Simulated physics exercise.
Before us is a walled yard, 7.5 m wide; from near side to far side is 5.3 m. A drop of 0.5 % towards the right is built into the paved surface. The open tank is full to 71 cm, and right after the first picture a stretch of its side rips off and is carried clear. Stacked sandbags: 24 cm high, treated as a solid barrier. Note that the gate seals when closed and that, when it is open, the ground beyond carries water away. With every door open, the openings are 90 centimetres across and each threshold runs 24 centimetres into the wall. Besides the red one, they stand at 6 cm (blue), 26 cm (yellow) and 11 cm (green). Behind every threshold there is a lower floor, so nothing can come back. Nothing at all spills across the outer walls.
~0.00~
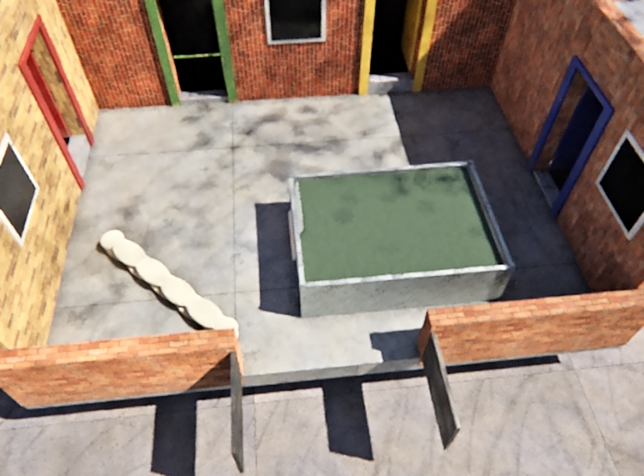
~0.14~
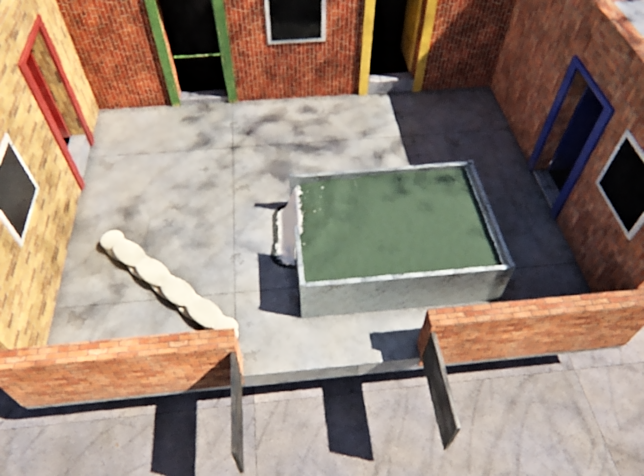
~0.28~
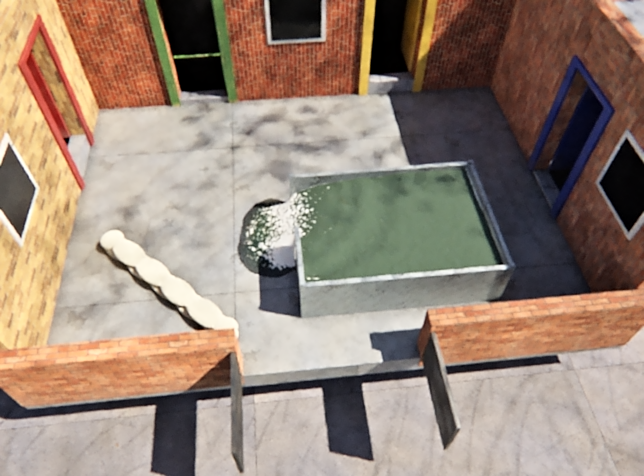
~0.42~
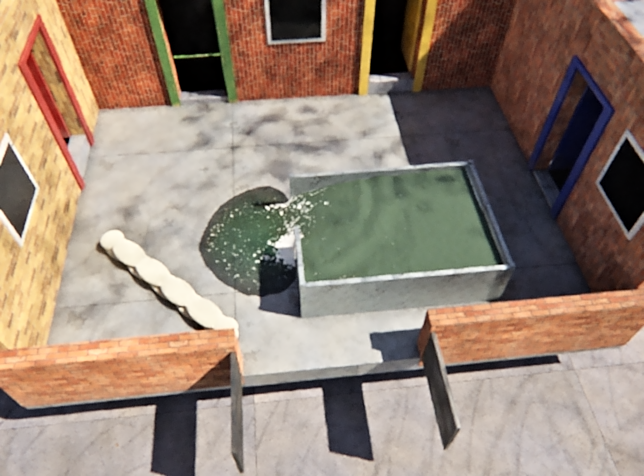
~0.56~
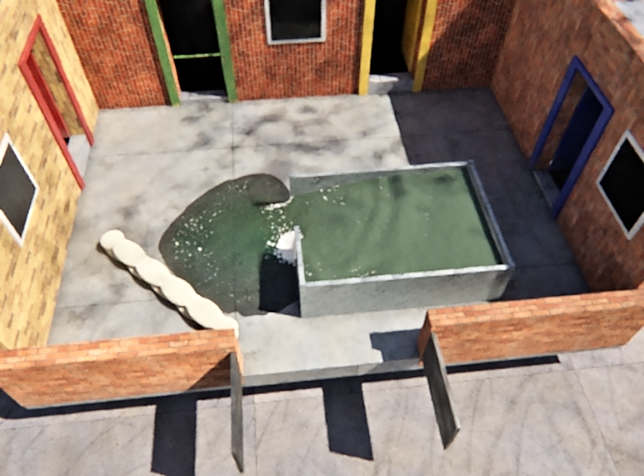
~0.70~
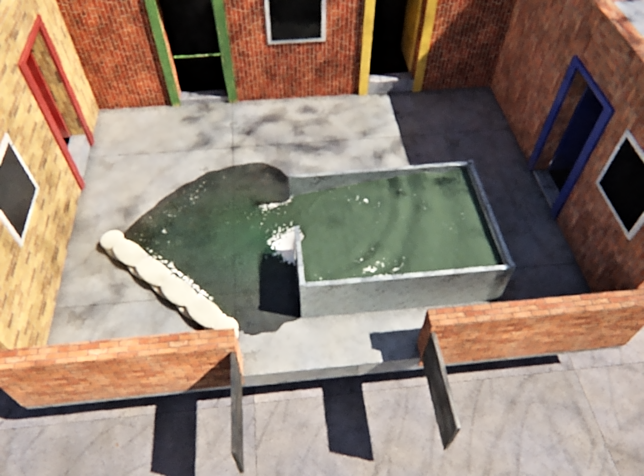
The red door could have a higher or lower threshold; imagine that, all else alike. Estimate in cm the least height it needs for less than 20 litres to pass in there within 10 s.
I would say 23 cm.
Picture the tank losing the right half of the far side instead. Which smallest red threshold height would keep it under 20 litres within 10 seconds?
Then the minimum is about 11.5 cm.
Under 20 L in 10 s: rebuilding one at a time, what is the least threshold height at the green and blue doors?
Roughly 13.0 cm for the green door and roughly 9.0 cm for the blue door.
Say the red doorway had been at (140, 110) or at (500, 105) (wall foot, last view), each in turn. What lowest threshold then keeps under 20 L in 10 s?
Roughly 32 cm for the first and 13.0 cm for the second.
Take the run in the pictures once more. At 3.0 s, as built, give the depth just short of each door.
Lab note, cm: Red 27; blue 0; yellow 0; green 12.
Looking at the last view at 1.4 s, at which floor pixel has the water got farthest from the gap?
Close to pixel (85, 174).
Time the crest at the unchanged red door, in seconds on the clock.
2.4 s.
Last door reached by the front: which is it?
Blue.
After 1.4 s water covers 25 % of the floor, deepest (40 cm) near (286, 234); it has not reached the red door.
After 3.0 s water covers 40 % of the floor, deepest (46 cm) near (109, 111); 27 cm at the red door, 2 litres in over its 27 cm threshold.
After 10.0 s water covers 95 % of the floor, deepest (15 cm) near (61, 282); 11 cm at the red door, 4 litres in over its 27 cm threshold.
At the red door as built, the water arrived by 1.5 s and peaked near 28 cm at 2.4 s.
With a threshold of 20.5 cm, 37 litres would have come in within the 10 s; with 28 cm, 2 litres. So under 20 litres takes about 23 cm.
